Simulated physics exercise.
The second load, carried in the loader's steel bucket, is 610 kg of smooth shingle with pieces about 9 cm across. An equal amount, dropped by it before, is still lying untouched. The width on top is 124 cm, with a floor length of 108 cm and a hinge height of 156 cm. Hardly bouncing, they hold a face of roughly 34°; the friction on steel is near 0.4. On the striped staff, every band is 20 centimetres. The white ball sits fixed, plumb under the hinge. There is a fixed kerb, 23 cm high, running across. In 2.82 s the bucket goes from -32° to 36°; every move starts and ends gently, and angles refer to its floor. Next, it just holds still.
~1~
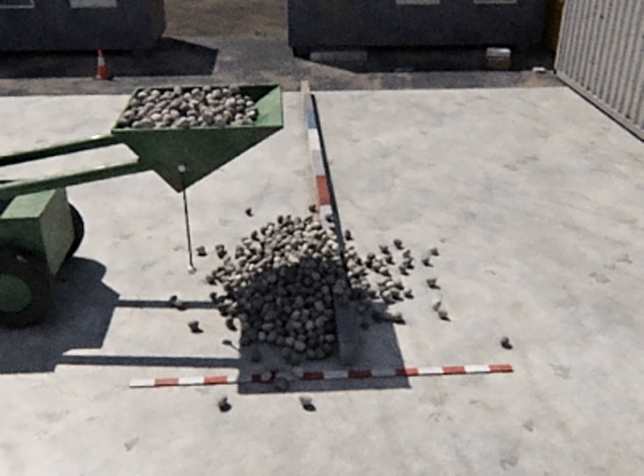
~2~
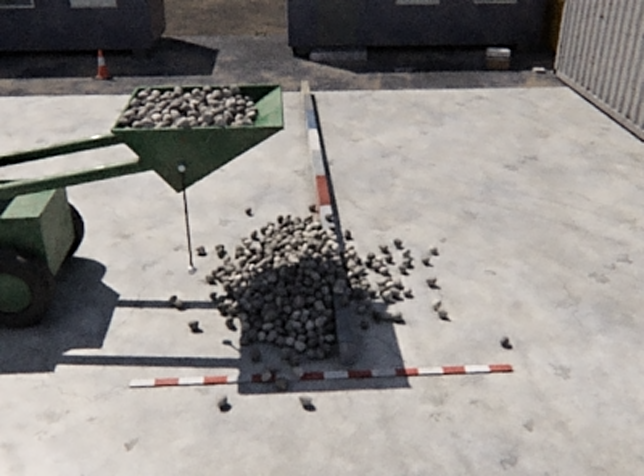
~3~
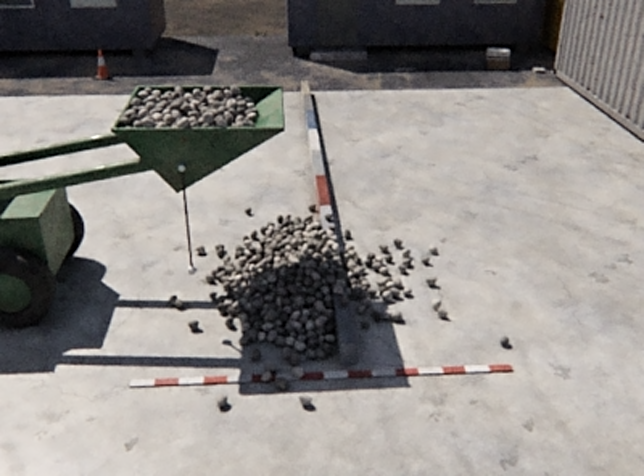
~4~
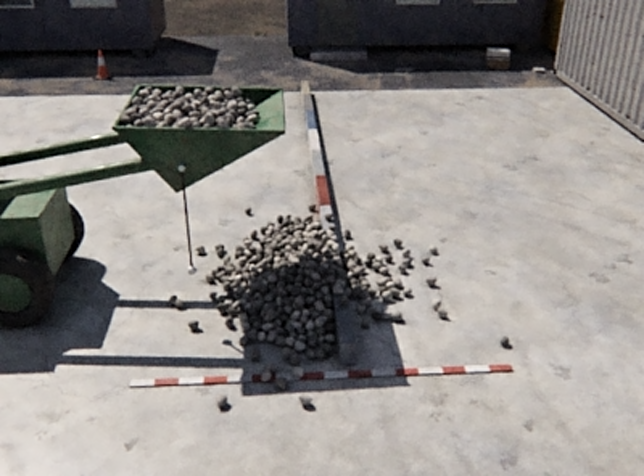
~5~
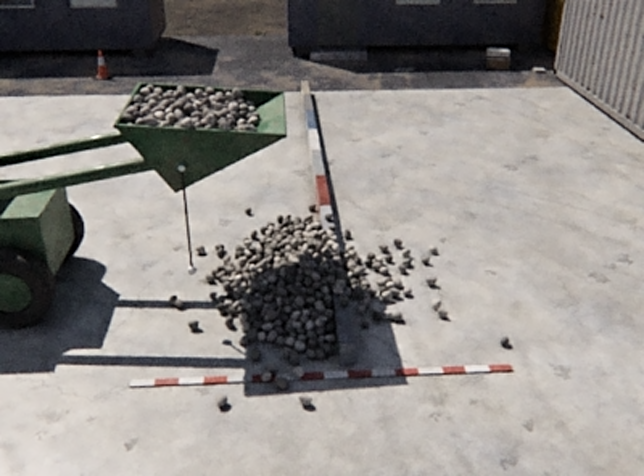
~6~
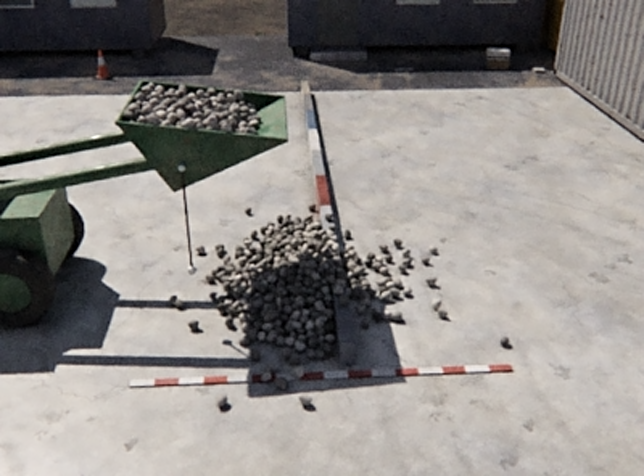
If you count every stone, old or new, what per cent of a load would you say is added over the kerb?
I would say about 37 per cent.
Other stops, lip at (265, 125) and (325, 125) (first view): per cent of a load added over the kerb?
The first position would add some 15 per cent, the second some 90.
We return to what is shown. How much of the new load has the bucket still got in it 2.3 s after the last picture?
Held: Around 10 % of the load.
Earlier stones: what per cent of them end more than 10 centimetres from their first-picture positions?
Some 25 percent, give or take.
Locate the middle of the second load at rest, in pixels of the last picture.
They come to rest centred about (314, 265).
Then, 1.5 s after the last picture the floor is at 25°; in per cent of one load, 86 in the bucket, 105 on this side of the kerb, 9 over the kerb; the foremost stones are at (434, 281).
Then, 2.3 s after the last picture the floor is at 36°; in per cent of one load, 9 in the bucket, 163 on this side of the kerb, 28 over the kerb; the foremost stones are at (439, 279).
Then, 2.7 s after the last picture the floor is at 36°; in per cent of one load, 0 in the bucket, 161 on this side of the kerb, 39 over the kerb; the foremost stones are at (446, 276).
Then, 5.5 s after the last picture the floor is at 36°; in per cent of one load, 0 in the bucket, 153 on this side of the kerb, 47 over the kerb; the foremost stones are at (462, 267). Net gain over the kerb, 37.
